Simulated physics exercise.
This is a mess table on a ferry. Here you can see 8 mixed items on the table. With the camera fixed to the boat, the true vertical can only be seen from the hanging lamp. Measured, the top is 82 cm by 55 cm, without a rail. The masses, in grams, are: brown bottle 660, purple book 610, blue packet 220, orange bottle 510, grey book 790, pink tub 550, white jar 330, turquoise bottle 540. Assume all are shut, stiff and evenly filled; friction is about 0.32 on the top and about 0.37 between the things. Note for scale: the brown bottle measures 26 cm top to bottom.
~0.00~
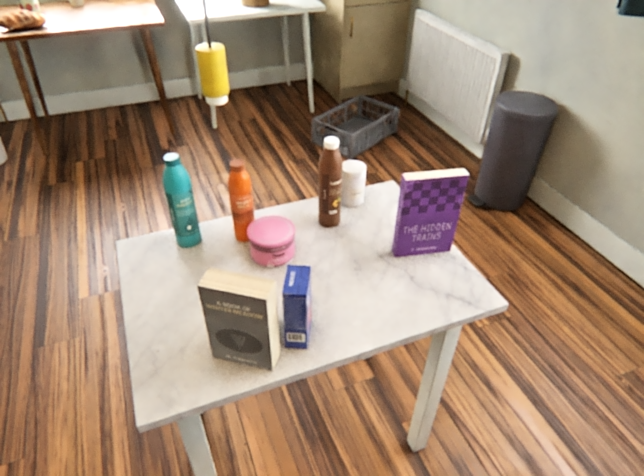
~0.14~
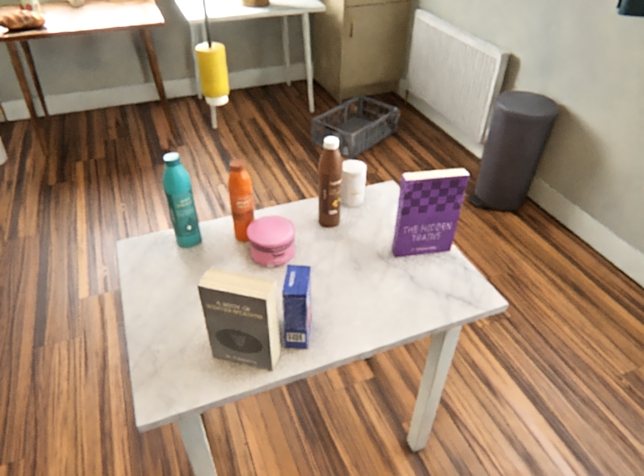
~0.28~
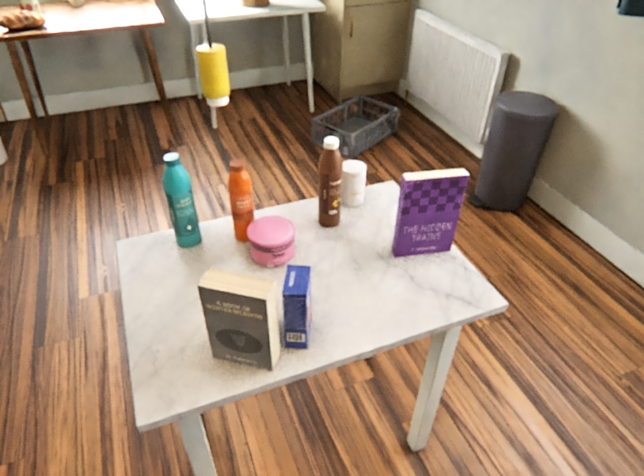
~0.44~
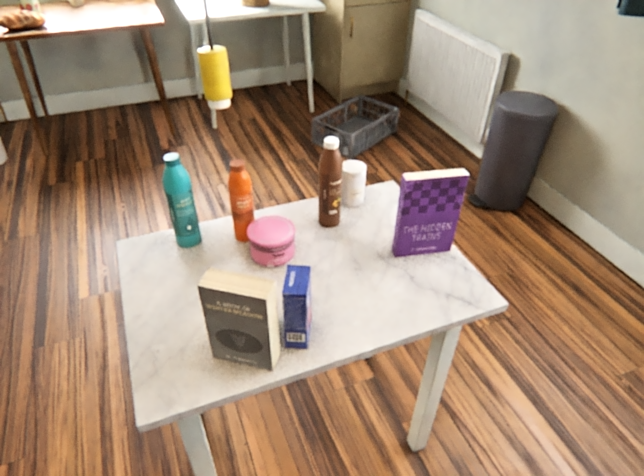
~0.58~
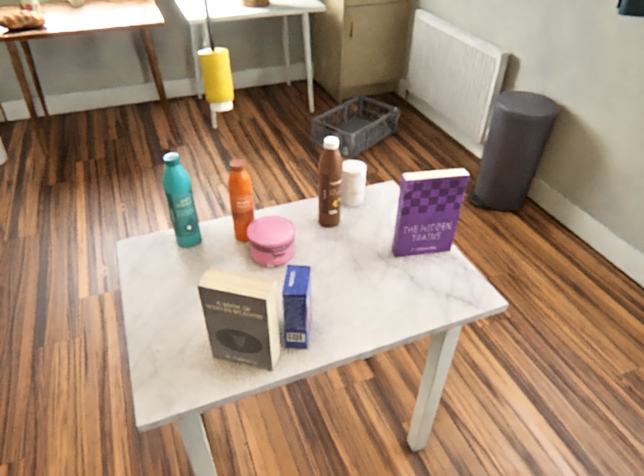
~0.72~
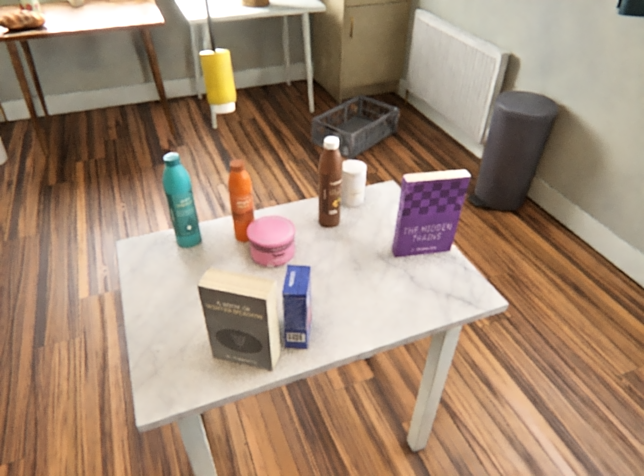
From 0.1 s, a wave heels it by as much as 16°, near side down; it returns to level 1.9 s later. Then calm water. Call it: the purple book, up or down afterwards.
Down.
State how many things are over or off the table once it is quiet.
The number here is 3.
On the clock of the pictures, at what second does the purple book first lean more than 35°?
Around 1.0 s on the clock.
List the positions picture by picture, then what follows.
In the first frame, boat level; purple book (428, 215); brown bottle (330, 183).
In the second frame, boat level; orange bottle (242, 201); grey book (242, 321).
In the third frame, boat heeled 1°, near side down; pink tub (272, 242); white jar (352, 184).
In the fourth frame, boat heeled 5°, near side down; turquoise bottle (181, 201); brown bottle (330, 183).
In the fifth frame, boat heeled 8°, near side down; blue packet (298, 308); orange bottle (242, 201).
In the sixth frame, boat heeled 12°, near side down; purple book (428, 216); grey book (242, 321).
By 1.32 s, boat heeled 13°, near side down; purple book now off the table; brown bottle rocked 7° off its seat; orange bottle rocked 4° off its seat.
By 1.62 s, boat heeled 6°, near side down; brown bottle rocked 46° off its seat; orange bottle rocked 16° off its seat.
By 1.92 s, boat level; brown bottle on its side; orange bottle rocked 37° off its seat.
When it is over (4.0 s), off the table and tipped over, purple book; lying over on the table, brown bottle and orange bottle; the other 5 within 5 cm of the start.
